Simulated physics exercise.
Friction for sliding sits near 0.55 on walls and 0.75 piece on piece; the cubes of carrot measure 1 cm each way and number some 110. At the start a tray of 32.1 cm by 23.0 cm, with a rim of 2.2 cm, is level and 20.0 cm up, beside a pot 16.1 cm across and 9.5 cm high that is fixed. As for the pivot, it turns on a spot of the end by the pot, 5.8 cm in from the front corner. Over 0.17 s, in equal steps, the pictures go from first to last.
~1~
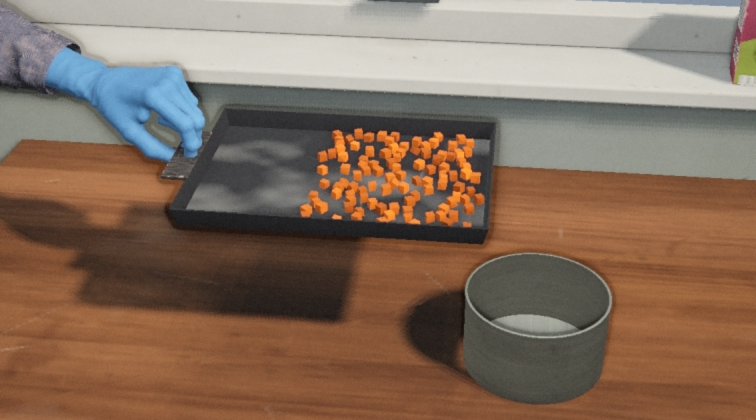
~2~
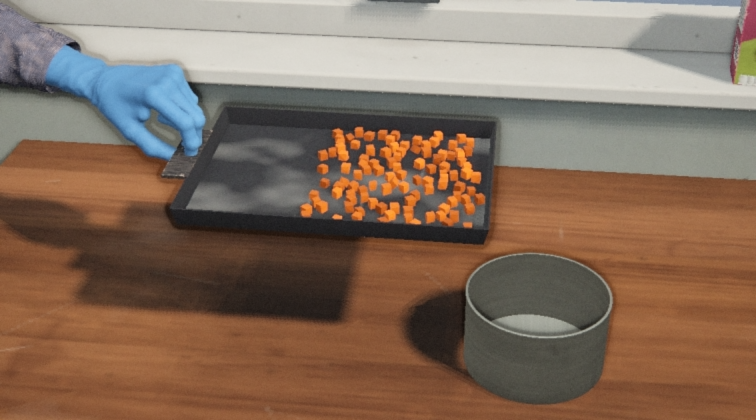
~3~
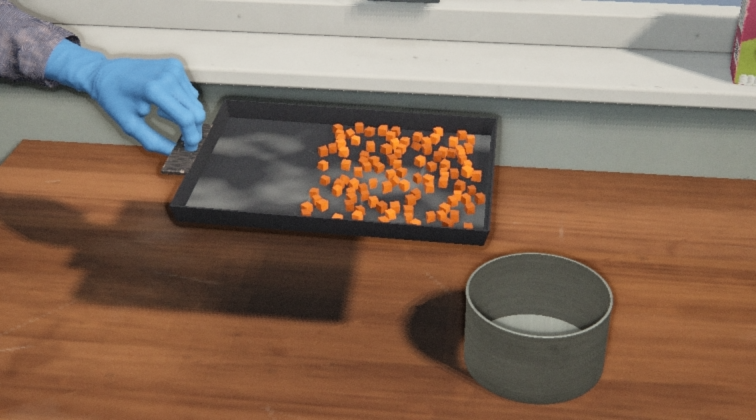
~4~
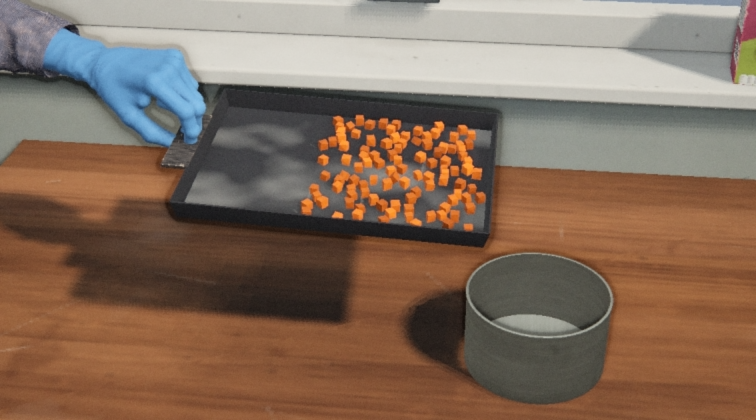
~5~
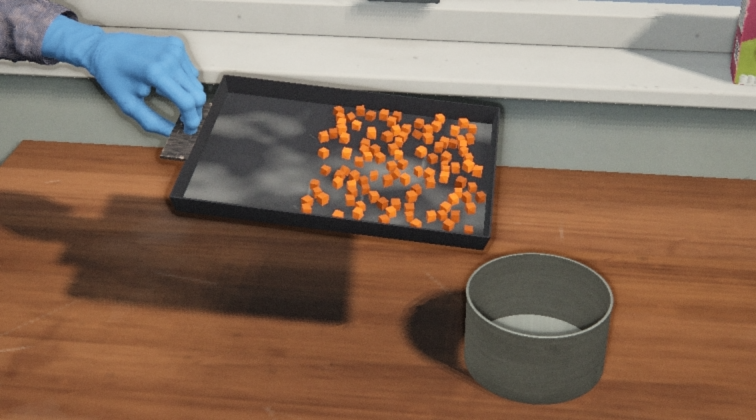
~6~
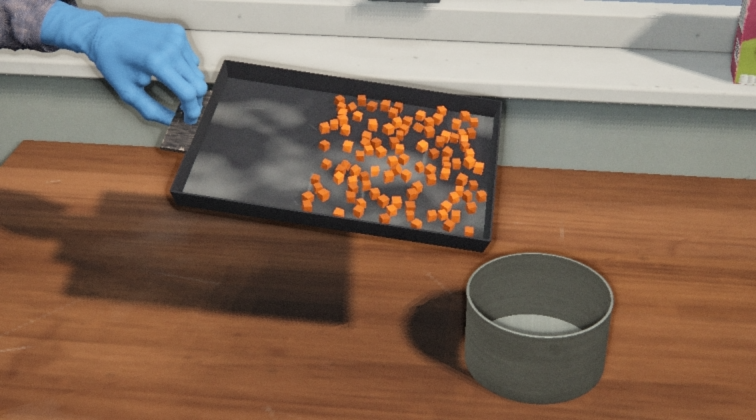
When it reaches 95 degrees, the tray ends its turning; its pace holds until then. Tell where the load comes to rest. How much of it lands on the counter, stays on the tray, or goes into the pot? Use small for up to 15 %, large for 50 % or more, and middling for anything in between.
Counter - large, left on the tray - small, pot - small.
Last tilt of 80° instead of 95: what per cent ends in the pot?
Roughly 5 percent.
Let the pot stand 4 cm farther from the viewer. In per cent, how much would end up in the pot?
It would come to roughly 0 percent.
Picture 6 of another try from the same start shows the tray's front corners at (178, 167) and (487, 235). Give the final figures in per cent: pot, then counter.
Pot 30 % / counter 70 %.
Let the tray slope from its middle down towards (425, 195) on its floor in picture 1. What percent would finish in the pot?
Around 75 percent of them.
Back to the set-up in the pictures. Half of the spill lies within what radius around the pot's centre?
16 cm.
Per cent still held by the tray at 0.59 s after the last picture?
Some 70 per cent of the load.
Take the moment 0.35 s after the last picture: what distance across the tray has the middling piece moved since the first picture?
Roughly 4 cm.
Then, 0.35 s after the last picture, tilt 52 degrees; the tray holds 100 %, the pot 0 %.
Then, 0.59 s after the last picture, tilt 80 degrees; the tray holds 70 %, the pot 0 %.
Then, 0.94 s after the last picture, tilt 95 degrees; the tray holds 10 %, the pot 5 %.
In the end, counter 95 %, tray 0 %, pot 5 %.
